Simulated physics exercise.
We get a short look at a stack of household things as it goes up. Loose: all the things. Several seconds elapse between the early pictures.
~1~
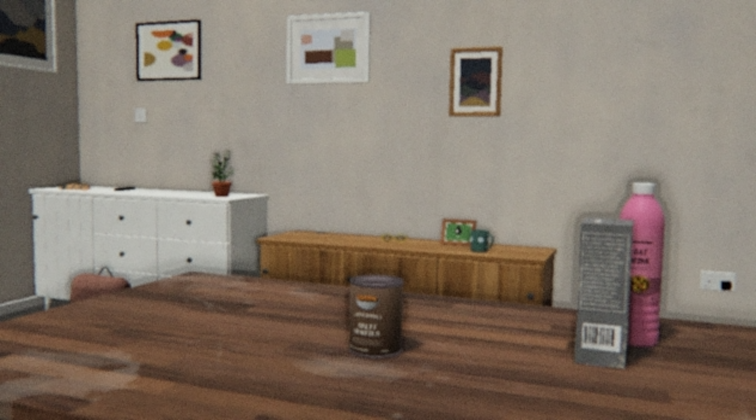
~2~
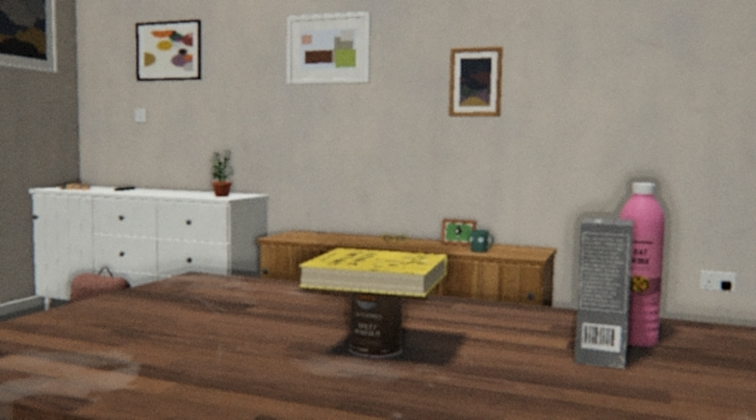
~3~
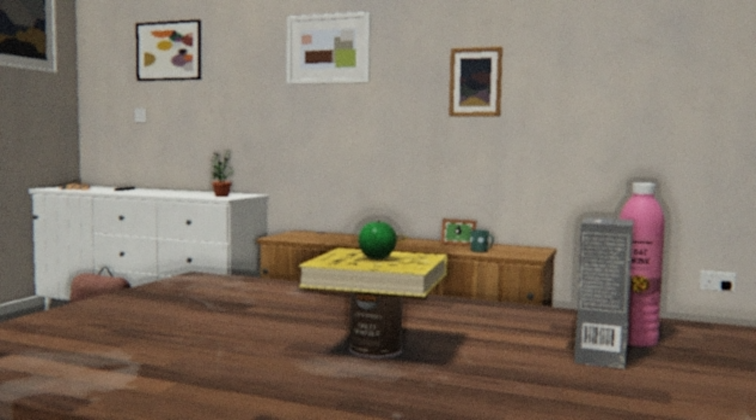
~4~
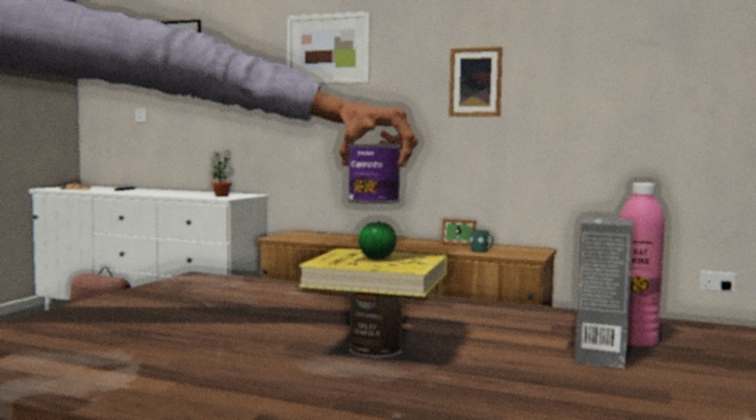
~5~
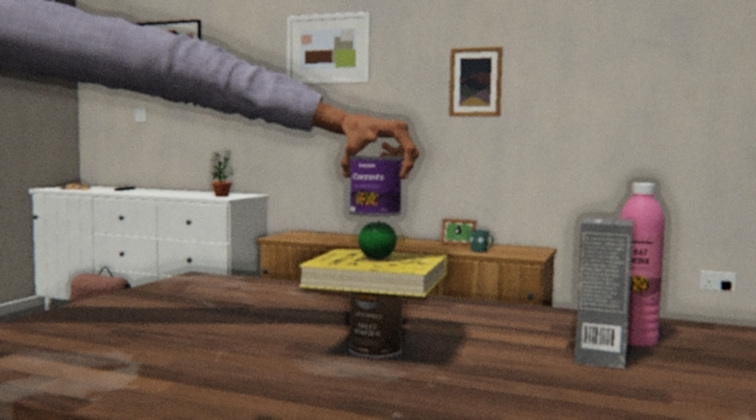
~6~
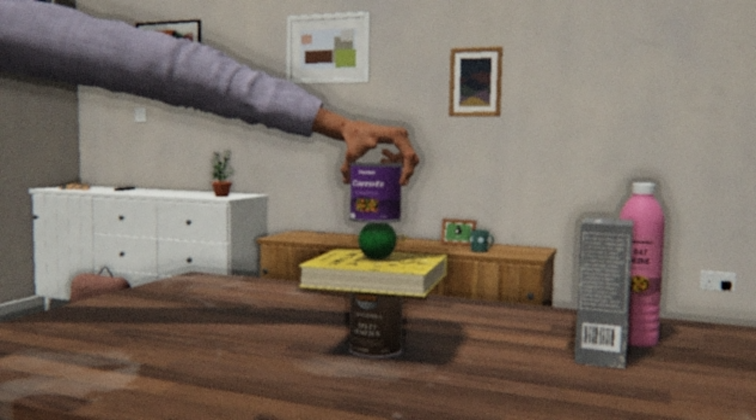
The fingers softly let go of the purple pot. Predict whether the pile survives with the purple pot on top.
It falls over.
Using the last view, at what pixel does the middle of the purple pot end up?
It finishes at about (271, 311).
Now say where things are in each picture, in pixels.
In the first frame, the last thing is not in view yet.
In the second frame, the last thing is not in view yet; brown tin (376, 315).
In the third frame, the last thing is not in view yet; yellow book (377, 270).
The fourth frame shows coming down; purple pot (375, 173); pink bottle (640, 263).
The fifth frame shows coming down; purple pot (376, 185); grey carton (604, 291).
The sixth frame shows set down, still held; purple pot (376, 191); green apple (377, 240).
Then, 0.60 s past the last view, purple pot now fallen.
Then, 0.80 s past the last view, things are still on the move.
Finally, fallen, purple pot; the other 5 still in place. Final places as the last picture's camera would see them, purple pot near (271, 312). The pile gives way.
